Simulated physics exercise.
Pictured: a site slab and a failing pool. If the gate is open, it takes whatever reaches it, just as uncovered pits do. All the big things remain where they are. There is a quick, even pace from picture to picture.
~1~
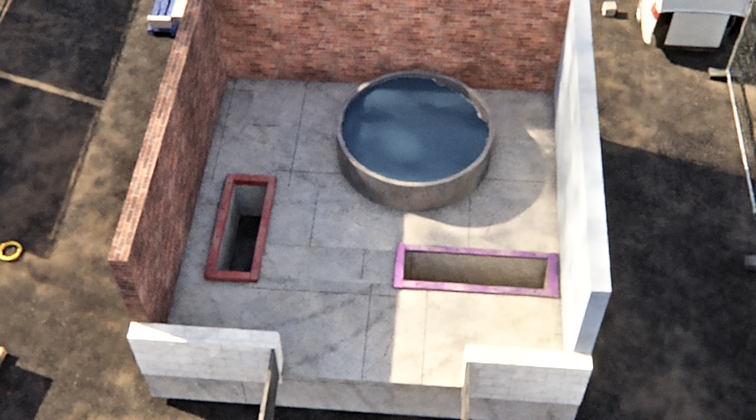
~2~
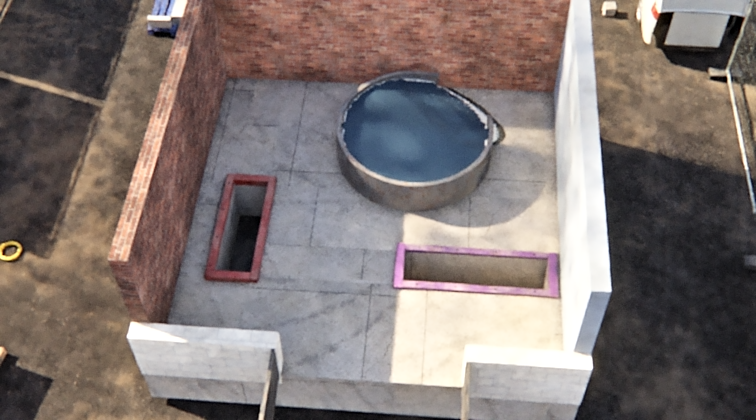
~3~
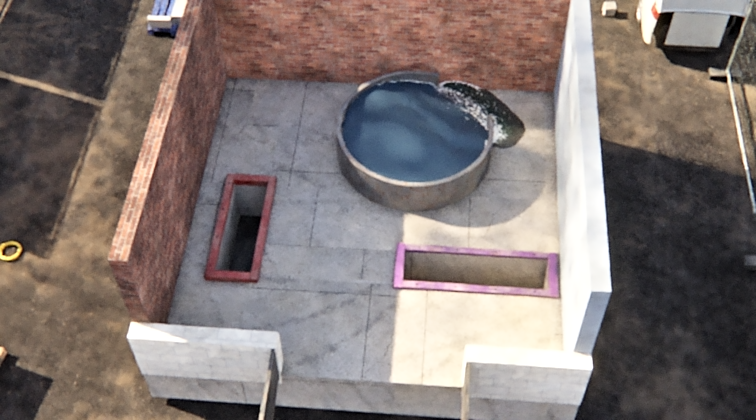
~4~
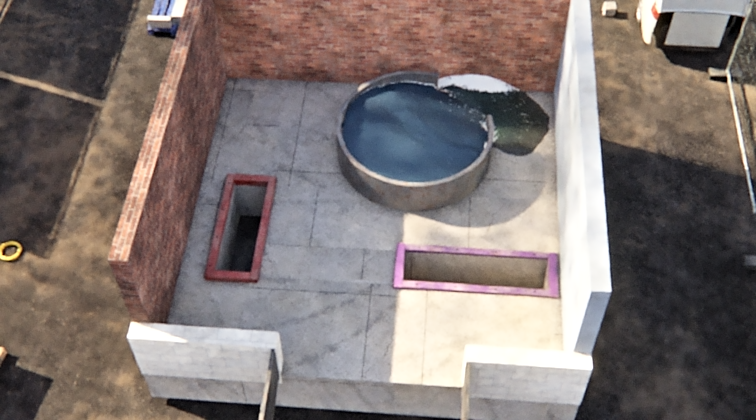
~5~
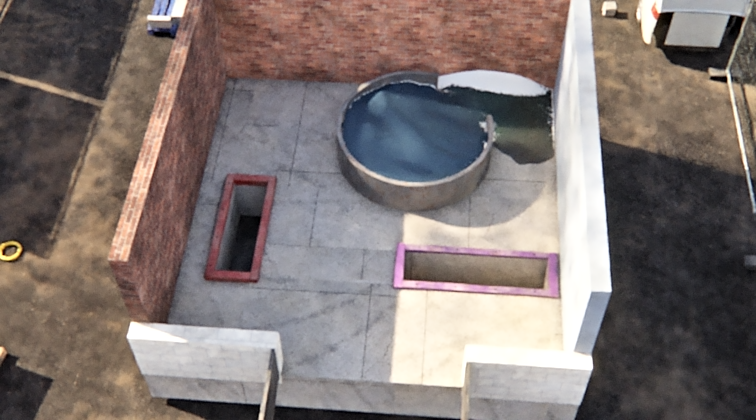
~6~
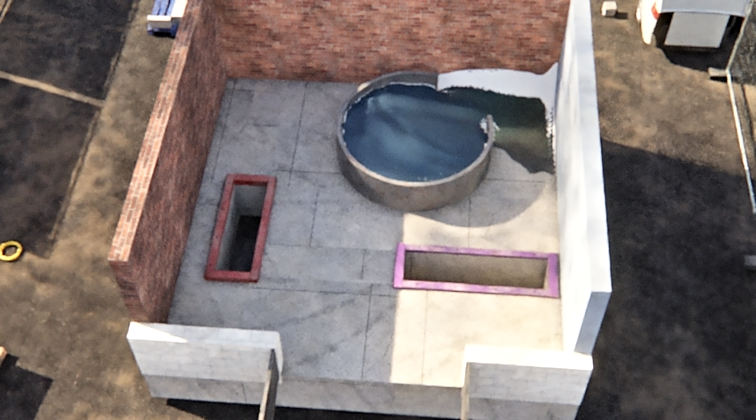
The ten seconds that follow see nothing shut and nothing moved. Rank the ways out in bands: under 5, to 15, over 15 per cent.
Result: The gate never reaches five per cent; the red pit never reaches five per cent; the purple pit clears fifteen per cent.
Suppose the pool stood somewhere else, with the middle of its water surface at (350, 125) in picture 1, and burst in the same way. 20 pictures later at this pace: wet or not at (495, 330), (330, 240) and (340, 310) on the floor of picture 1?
Okay, first one high and dry, second one high and dry, last one high and dry.
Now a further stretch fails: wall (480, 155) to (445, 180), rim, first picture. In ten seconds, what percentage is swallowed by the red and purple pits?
Red 0 %, purple 50 %.
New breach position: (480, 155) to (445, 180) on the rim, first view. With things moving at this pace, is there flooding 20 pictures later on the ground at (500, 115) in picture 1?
Bottom line - sodden.
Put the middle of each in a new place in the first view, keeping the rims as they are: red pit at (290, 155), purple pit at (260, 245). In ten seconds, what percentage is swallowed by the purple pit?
Share for purple: 2 in a hundred.
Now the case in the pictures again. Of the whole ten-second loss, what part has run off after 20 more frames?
Share gone by then: About 35 %.
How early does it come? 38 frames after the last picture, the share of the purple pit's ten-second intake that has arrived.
I make it 75 per cent.
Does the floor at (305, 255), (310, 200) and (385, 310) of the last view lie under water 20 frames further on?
Taking them as listed, I'd call them high and dry, high and dry and high and dry.
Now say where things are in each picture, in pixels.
In the first frame, still water in the round tank at (415, 129).
In the second frame, water pours out on the round tank's far side and has run to a hidden place.
In the third frame, water pours out on the round tank's far side and has run to (519, 130).
In the fourth frame, water pours out on the round tank's far side and has run to (541, 132).
In the fifth frame, the front is at (550, 93), out from the gap on the round tank's far side.
In the sixth frame, the front is at (553, 165), out from the gap on the round tank's far side.
A moment on, water covers 15 % of the floor; the gate 0 %, the red pit 0 %, the purple pit 0 %.
Next, water covers 30 % of the floor; the gate 0 %, the red pit 0 %, the purple pit 1 %.
Then, water covers 40 % of the floor; the gate 0 %, the red pit 0 %, the purple pit 13 %.
Later, water covers 60 % of the floor; the gate 0 %, the red pit 0 %, the purple pit 26 %.
In the end, water covers 80 % of the floor; the gate 1 %, the red pit 0 %, the purple pit 34 %.
